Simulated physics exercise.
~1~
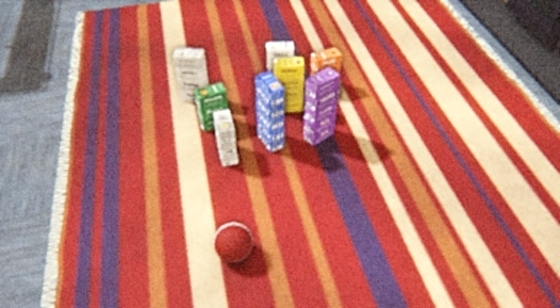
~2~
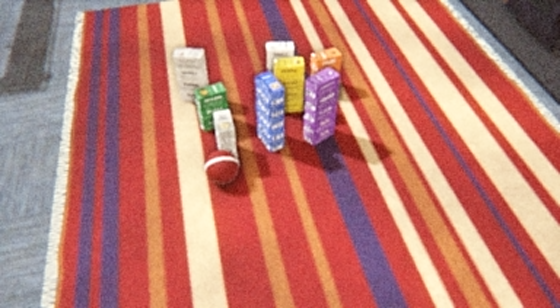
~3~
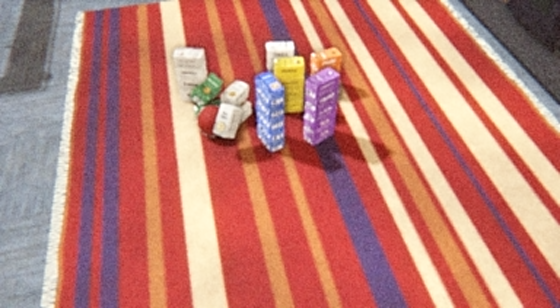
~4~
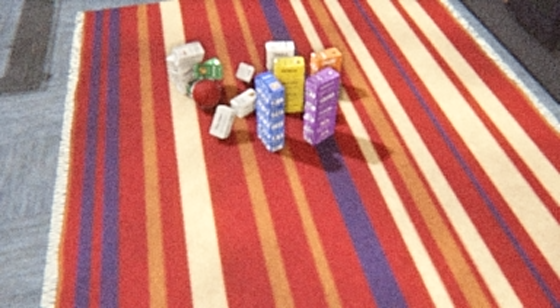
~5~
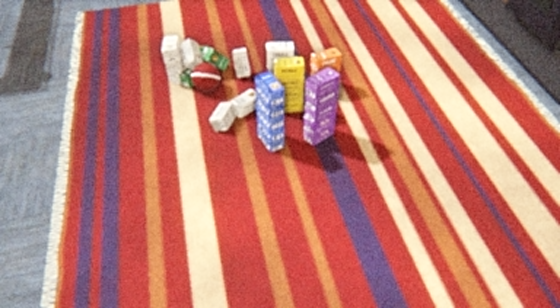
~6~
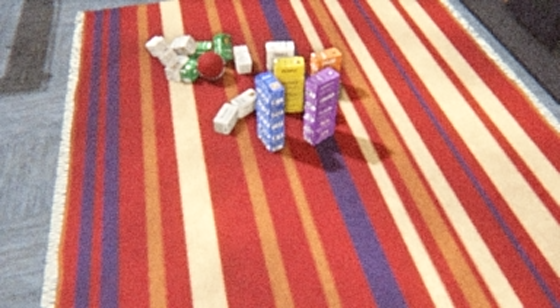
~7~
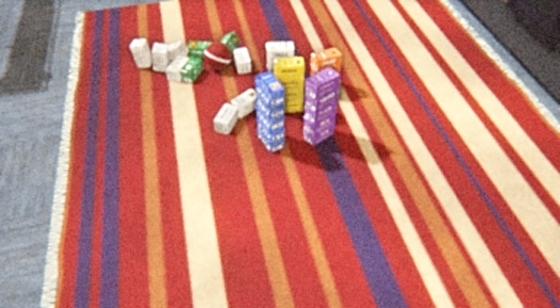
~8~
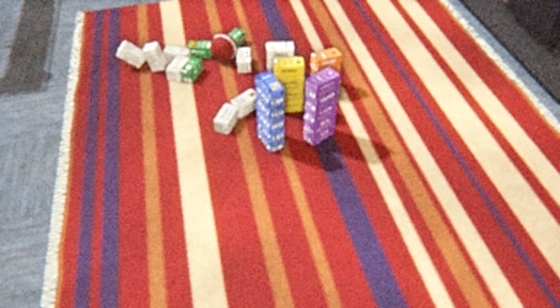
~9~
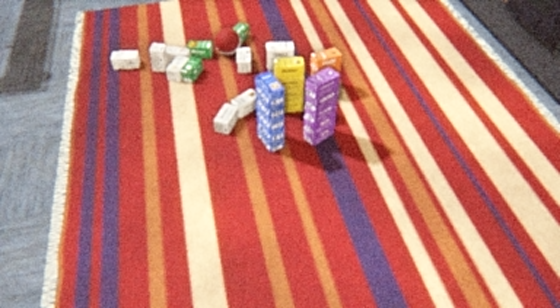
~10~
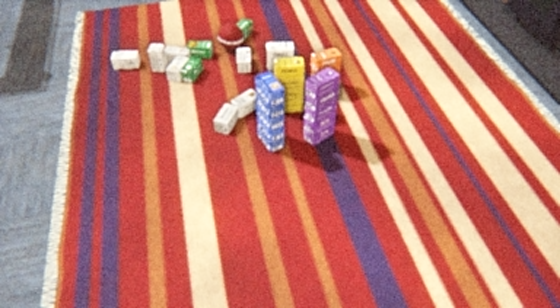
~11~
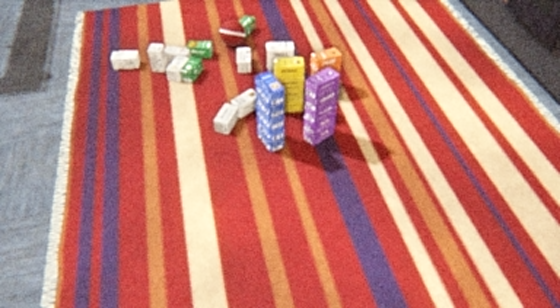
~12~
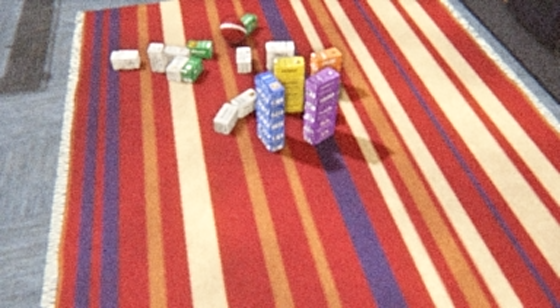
A red ball with a white stripe rolls up a striped rug, seen from above by a still camera, toward a cluster of small box towers in white, green, blue, yellow, purple and orange. It runs into the short white tower at the front left, which topples, then pushes into the green and white stacks behind it. Their boxes tumble and scatter, some sliding left. The ball curves away to the right and slows near the rug's far edge. It comes to rest beside a fallen green box, while the blue, yellow, purple and orange towers remain standing.
